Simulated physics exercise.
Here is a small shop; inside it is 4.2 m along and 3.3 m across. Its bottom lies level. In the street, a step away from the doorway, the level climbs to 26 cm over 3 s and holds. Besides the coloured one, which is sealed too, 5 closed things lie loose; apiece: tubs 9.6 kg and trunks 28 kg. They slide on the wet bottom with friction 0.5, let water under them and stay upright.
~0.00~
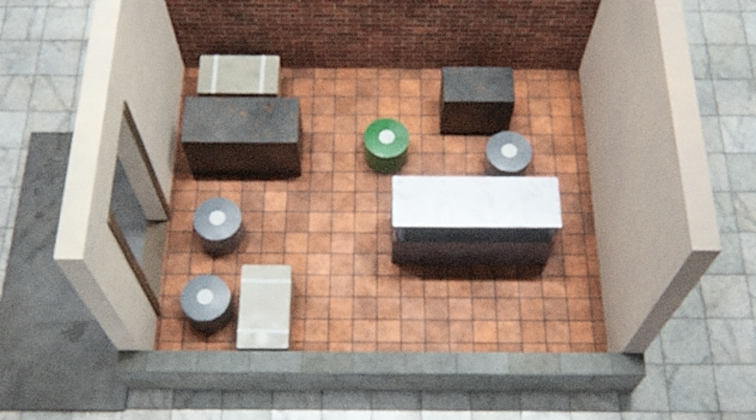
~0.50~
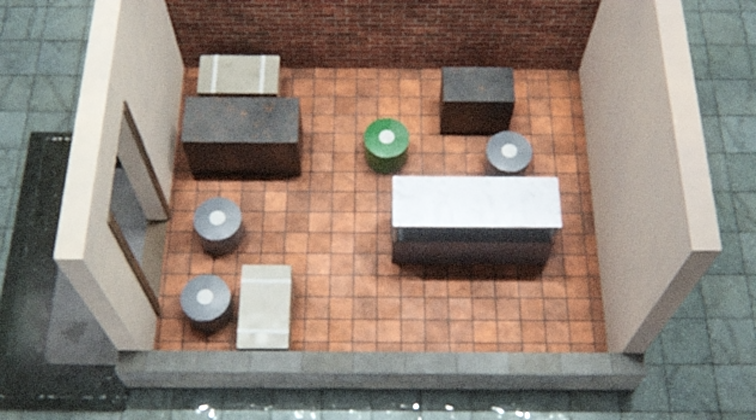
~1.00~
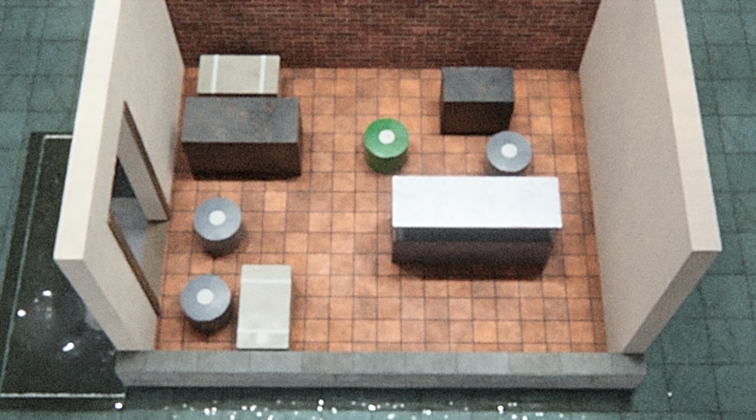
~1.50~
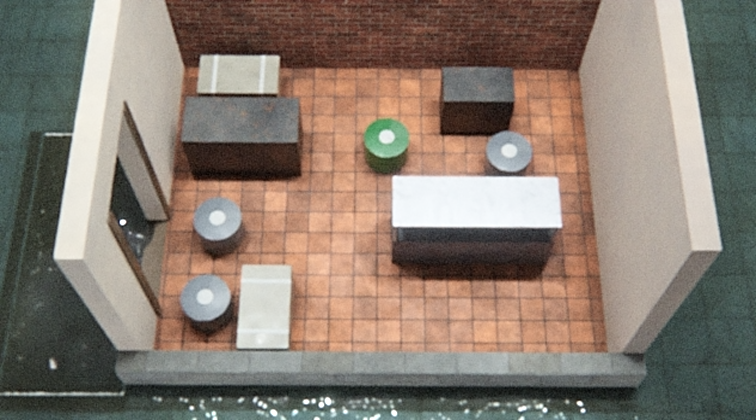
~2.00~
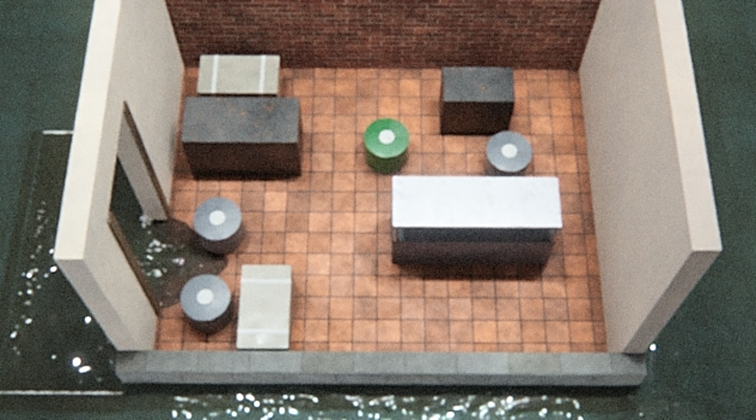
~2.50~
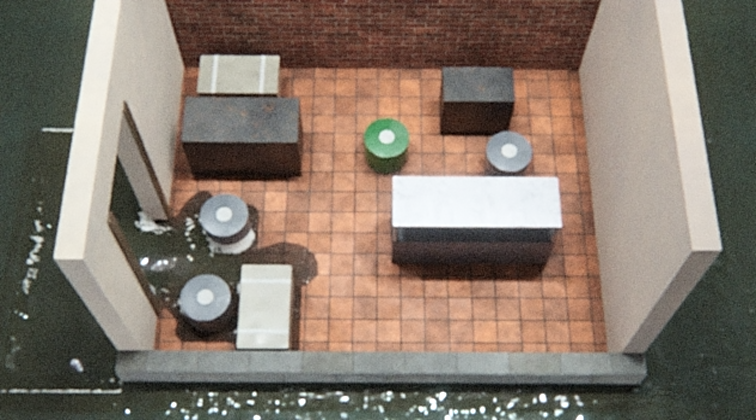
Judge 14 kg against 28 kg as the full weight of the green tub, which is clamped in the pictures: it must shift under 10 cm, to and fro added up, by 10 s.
Verdict: Only the higher weight holds it.
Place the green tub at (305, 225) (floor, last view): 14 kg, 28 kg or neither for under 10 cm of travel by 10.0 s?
Neither holds.
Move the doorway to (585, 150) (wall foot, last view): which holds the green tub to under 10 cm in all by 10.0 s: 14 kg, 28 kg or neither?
In that case neither load is enough.
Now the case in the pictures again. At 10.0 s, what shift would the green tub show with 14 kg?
About 50 cm.
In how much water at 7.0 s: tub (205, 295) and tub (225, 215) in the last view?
Roughly 7 and 14 cm.
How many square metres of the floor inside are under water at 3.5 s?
About 4.0 m2.
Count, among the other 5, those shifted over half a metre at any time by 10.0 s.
4 of them.
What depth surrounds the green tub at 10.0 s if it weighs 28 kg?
Roughly 11 cm.
After 3.5 s the green tub would be 0 cm from its start with 14 kg and 0 cm from its start with 28 kg; 0 cm of water round it then.
After 4.5 s the green tub would be 10 cm from its start with 14 kg and 1 cm from its start with 28 kg; 6 cm of water round it then.
After 7.0 s the green tub would be 31 cm from its start with 14 kg and 1 cm from its start with 28 kg; 5 cm of water round it then.
After 10.0 s the green tub would be 55 cm from its start with 14 kg and 1 cm from its start with 28 kg; 11 cm of water round it then.
